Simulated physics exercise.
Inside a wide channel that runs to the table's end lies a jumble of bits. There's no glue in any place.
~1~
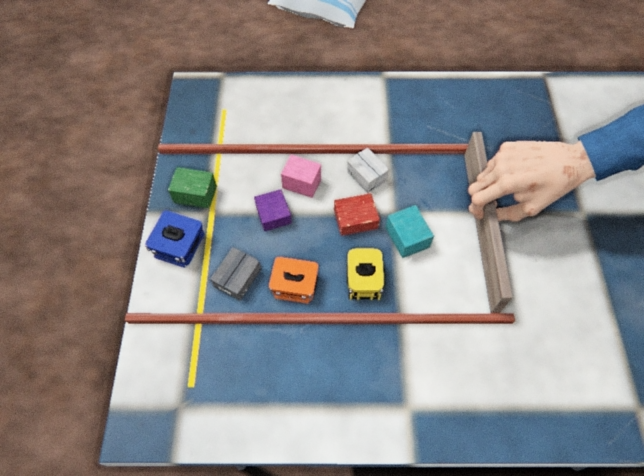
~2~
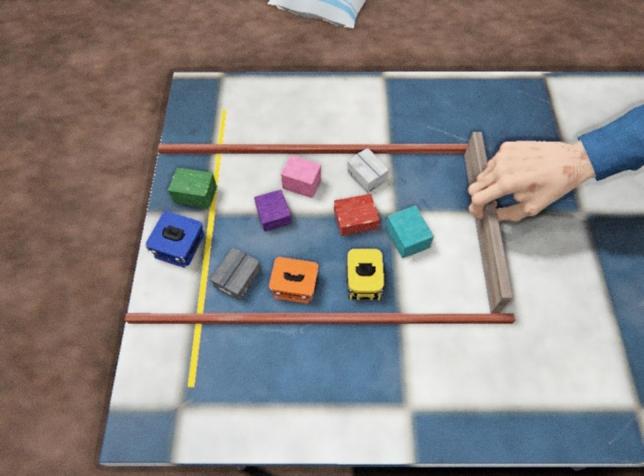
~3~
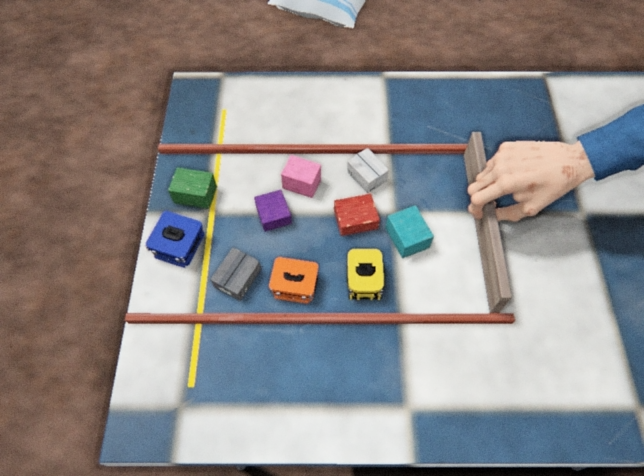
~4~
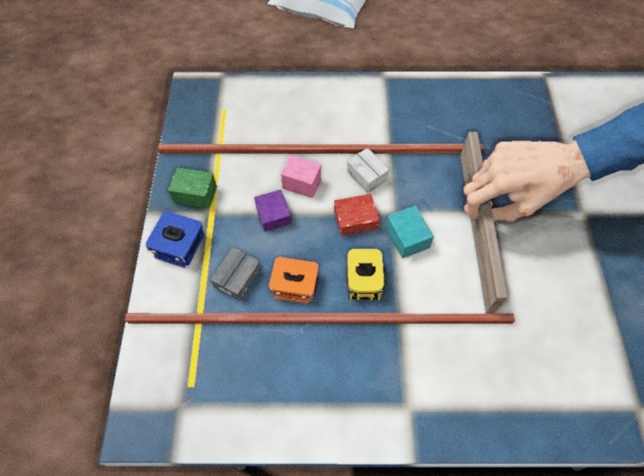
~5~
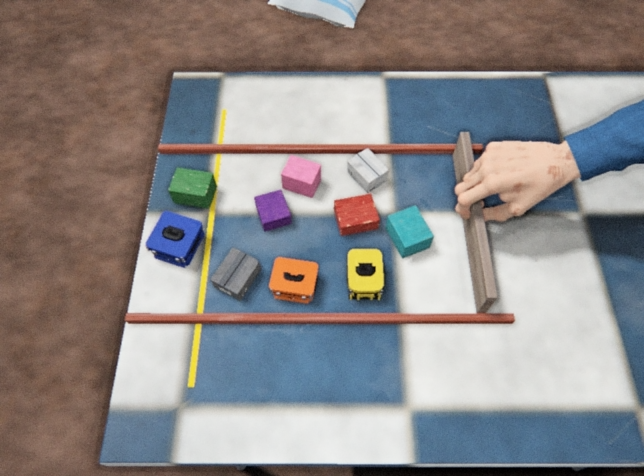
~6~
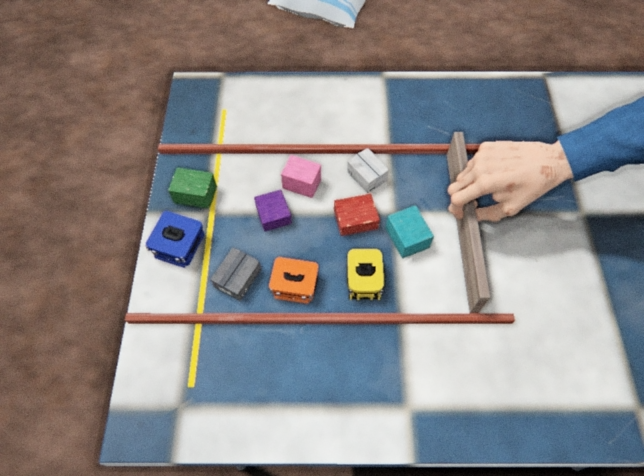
A hand in a blue sleeve grips a grey board at the right of a blue-and-white checked tabletop, seen from above by a still camera. Between two red rails lie green and blue pieces at the left by a yellow tape line, then grey, purple, pink, orange, red, white, yellow and turquoise ones. After resting still, the hand slides the board slightly left, while the pieces stay put.
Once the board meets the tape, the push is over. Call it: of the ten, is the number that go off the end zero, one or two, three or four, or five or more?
Three or four go off.
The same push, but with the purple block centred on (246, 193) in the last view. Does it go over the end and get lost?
Result for the purple block: It drops.
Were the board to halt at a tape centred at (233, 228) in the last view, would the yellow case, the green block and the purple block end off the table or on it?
In order, the yellow case keeps its spot, then the green block goes off the edge, then the purple block keeps its spot.
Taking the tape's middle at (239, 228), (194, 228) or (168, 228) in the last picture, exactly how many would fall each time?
Tallies in the order given: 1, 4, 7.
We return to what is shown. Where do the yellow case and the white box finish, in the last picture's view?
In the last picture the yellow case sits at (186, 275) while the white box sits at (204, 162).
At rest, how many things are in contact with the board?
3 of them.
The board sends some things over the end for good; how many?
4.
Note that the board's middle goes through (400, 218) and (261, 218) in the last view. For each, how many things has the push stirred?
2 by the first point, 10 by the second.
Early on, none off yet; blue case at rest near (177, 239); green block at rest near (193, 188); grey box at rest near (237, 274).
Finally, the number that fall off is three or four; lost, purple block, grey box, green block and blue case.
